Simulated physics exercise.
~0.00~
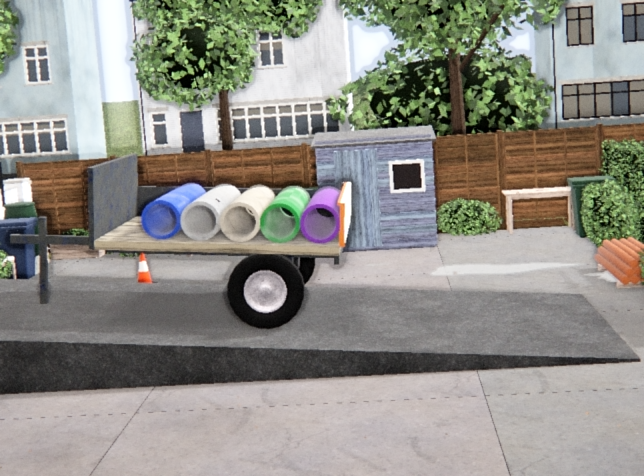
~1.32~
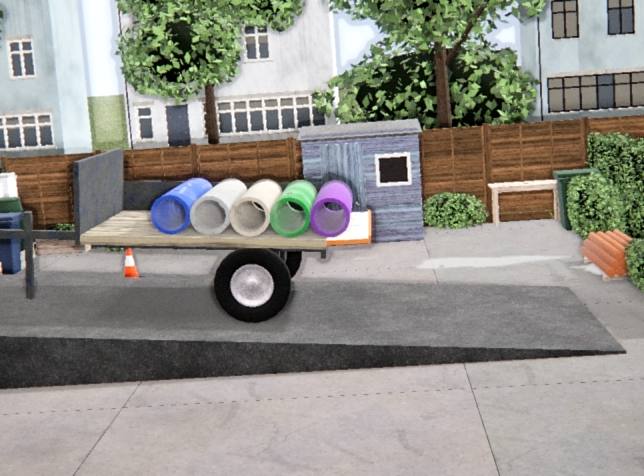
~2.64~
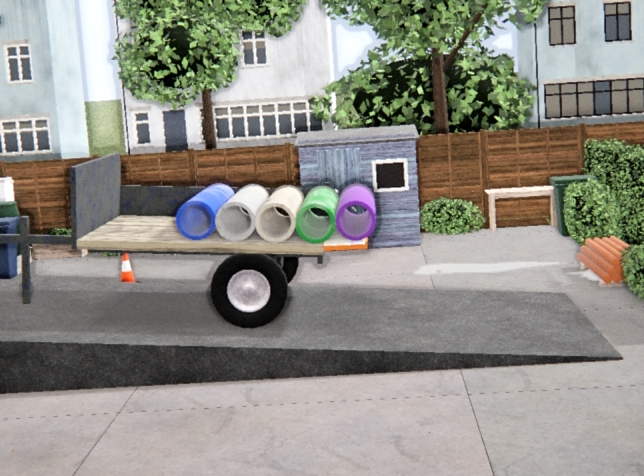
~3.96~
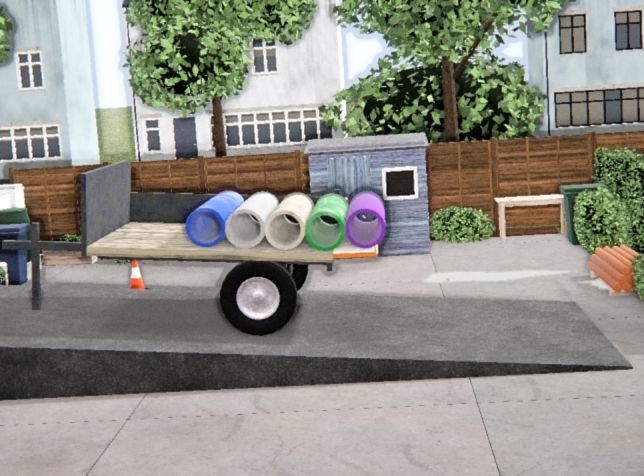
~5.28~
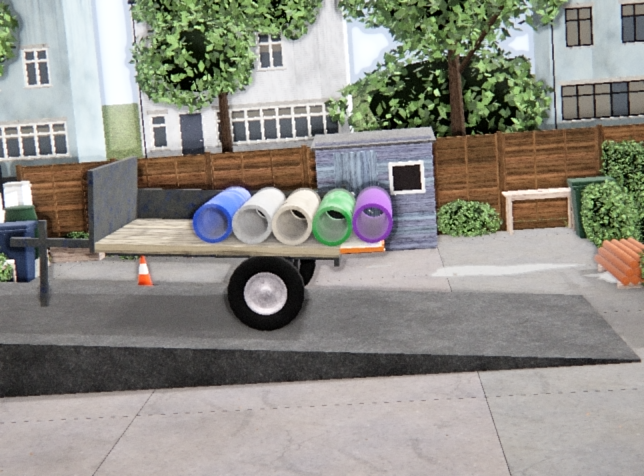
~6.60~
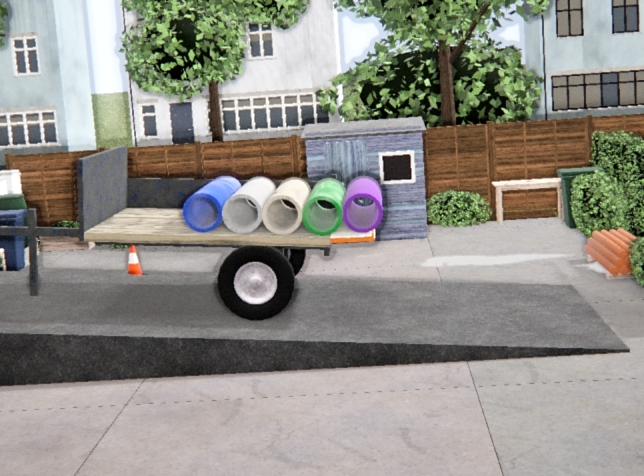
Five pipes roll right along the trailer as its tailgate drops, then stop without falling.
